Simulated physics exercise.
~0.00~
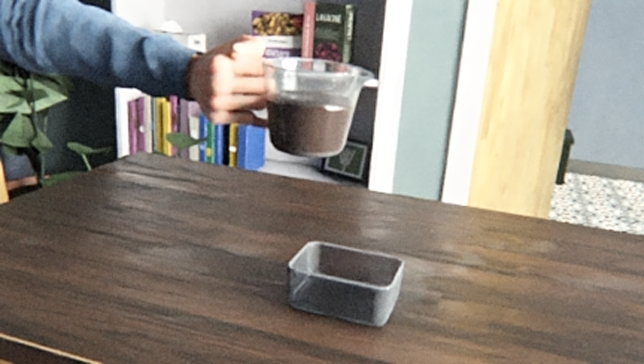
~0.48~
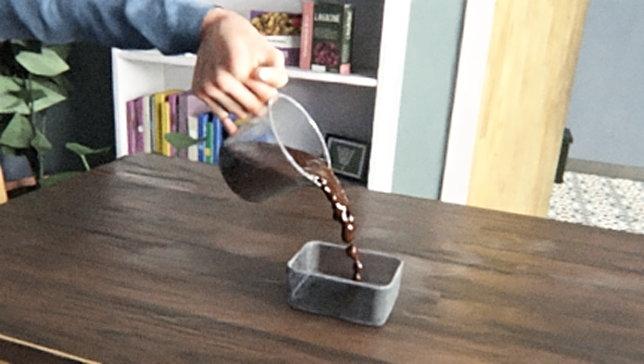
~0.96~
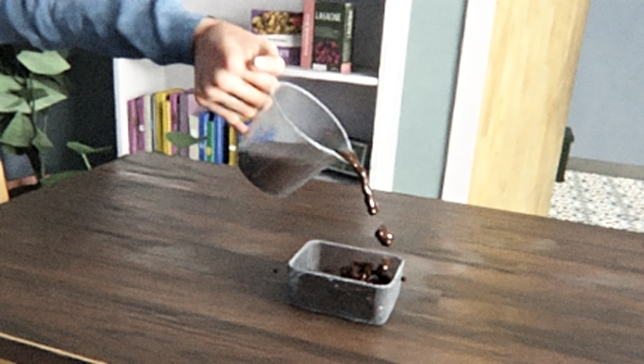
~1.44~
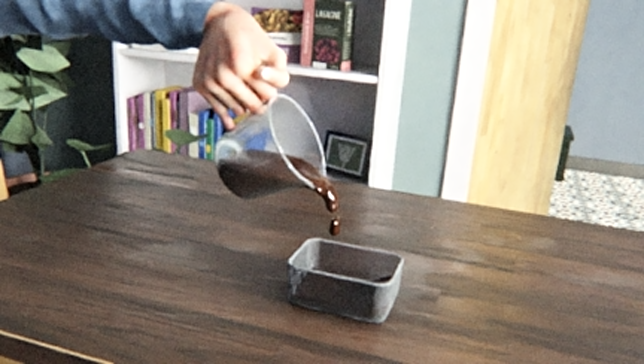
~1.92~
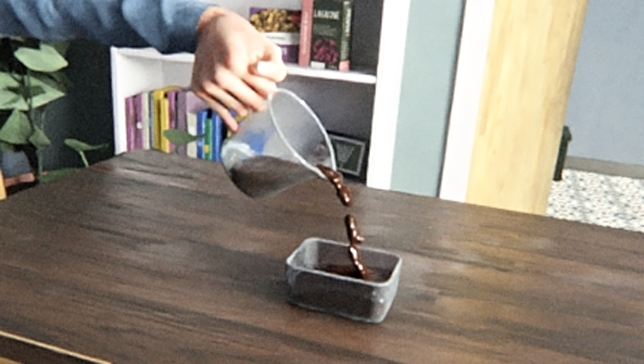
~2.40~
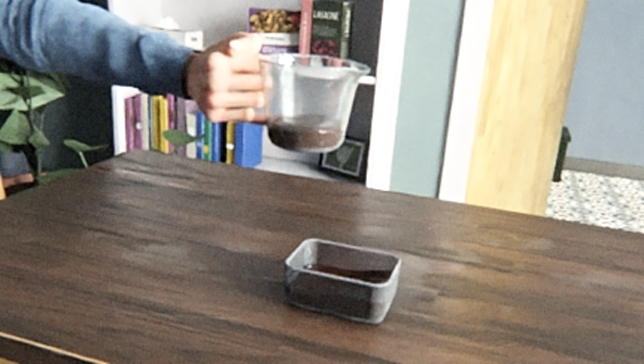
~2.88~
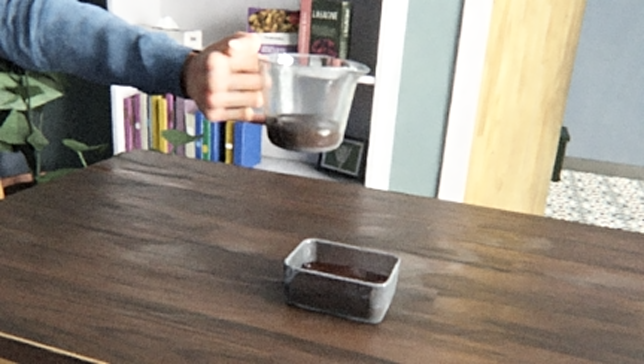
A hand tipped a clear jug of dark coffee over a small empty box on a wooden table, eased back, then tipped it further and poured more, before leveling it with a little left inside and the box holding the dark liquid.
